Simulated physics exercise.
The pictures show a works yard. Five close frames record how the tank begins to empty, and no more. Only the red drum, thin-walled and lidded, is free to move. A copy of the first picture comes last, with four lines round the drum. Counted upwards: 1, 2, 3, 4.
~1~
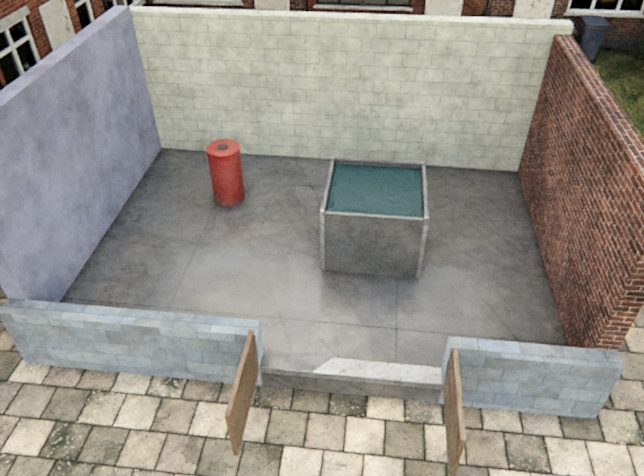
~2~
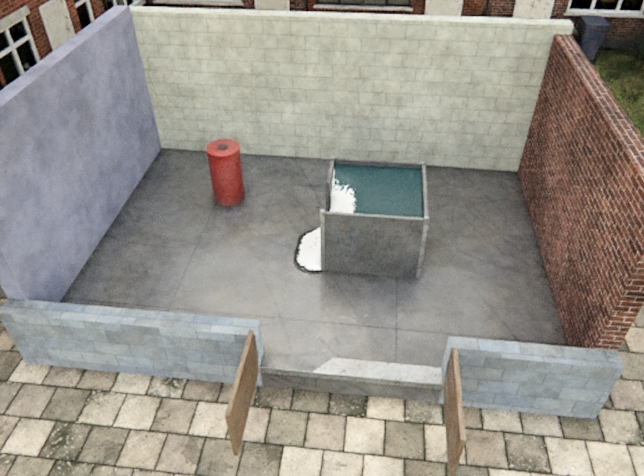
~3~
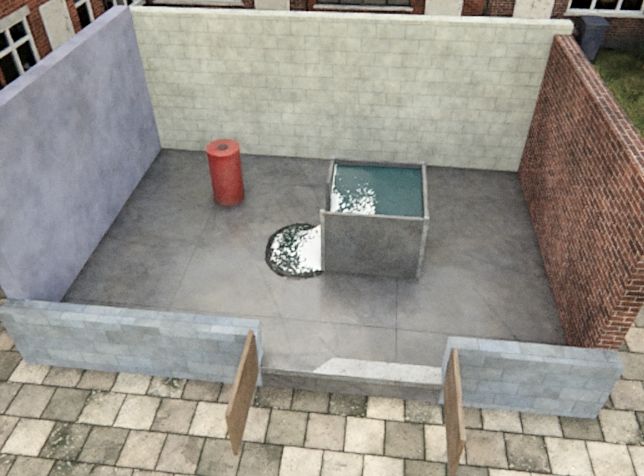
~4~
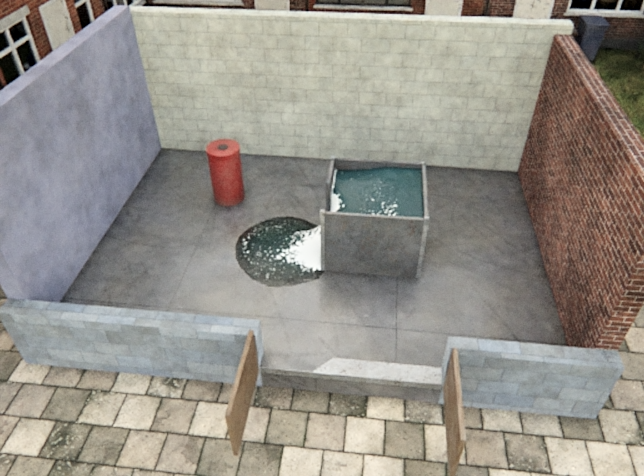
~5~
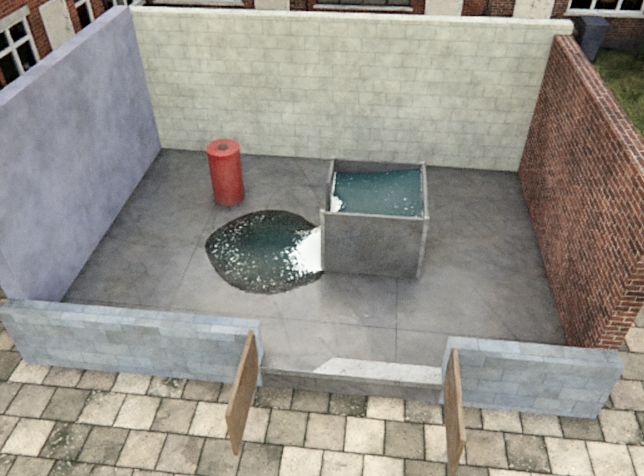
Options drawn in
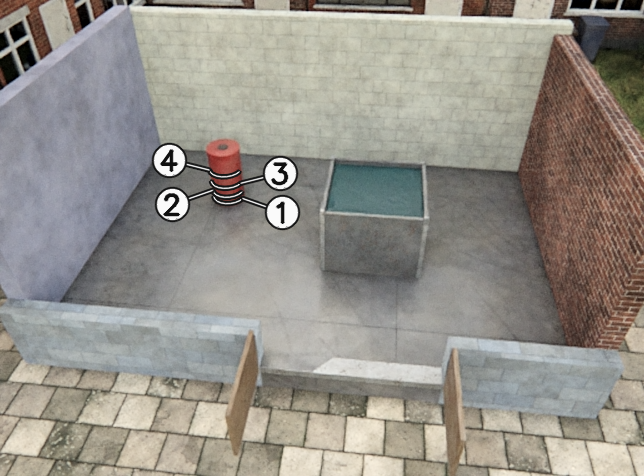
Square tank in a walled yard releasing water from its left side, the foaming pool spreading leftward near a still red drum.
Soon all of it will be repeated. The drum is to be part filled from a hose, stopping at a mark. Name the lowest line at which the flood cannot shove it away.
Go for 2.
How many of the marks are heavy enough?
Three.
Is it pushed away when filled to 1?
Yes, that goes wrong.
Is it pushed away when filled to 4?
No, that is safe.
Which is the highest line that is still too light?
The answer is 1.
On the marked copy, 1 at (225, 203); 2 at (224, 197); 3 at (223, 188); 4 at (221, 176); from the bottom up 1, 2, 3, 4.
With 1, it is pushed about 3 times its own width away.
With 2, it does not move.
With 3, it does not move.
With 4, it does not move.
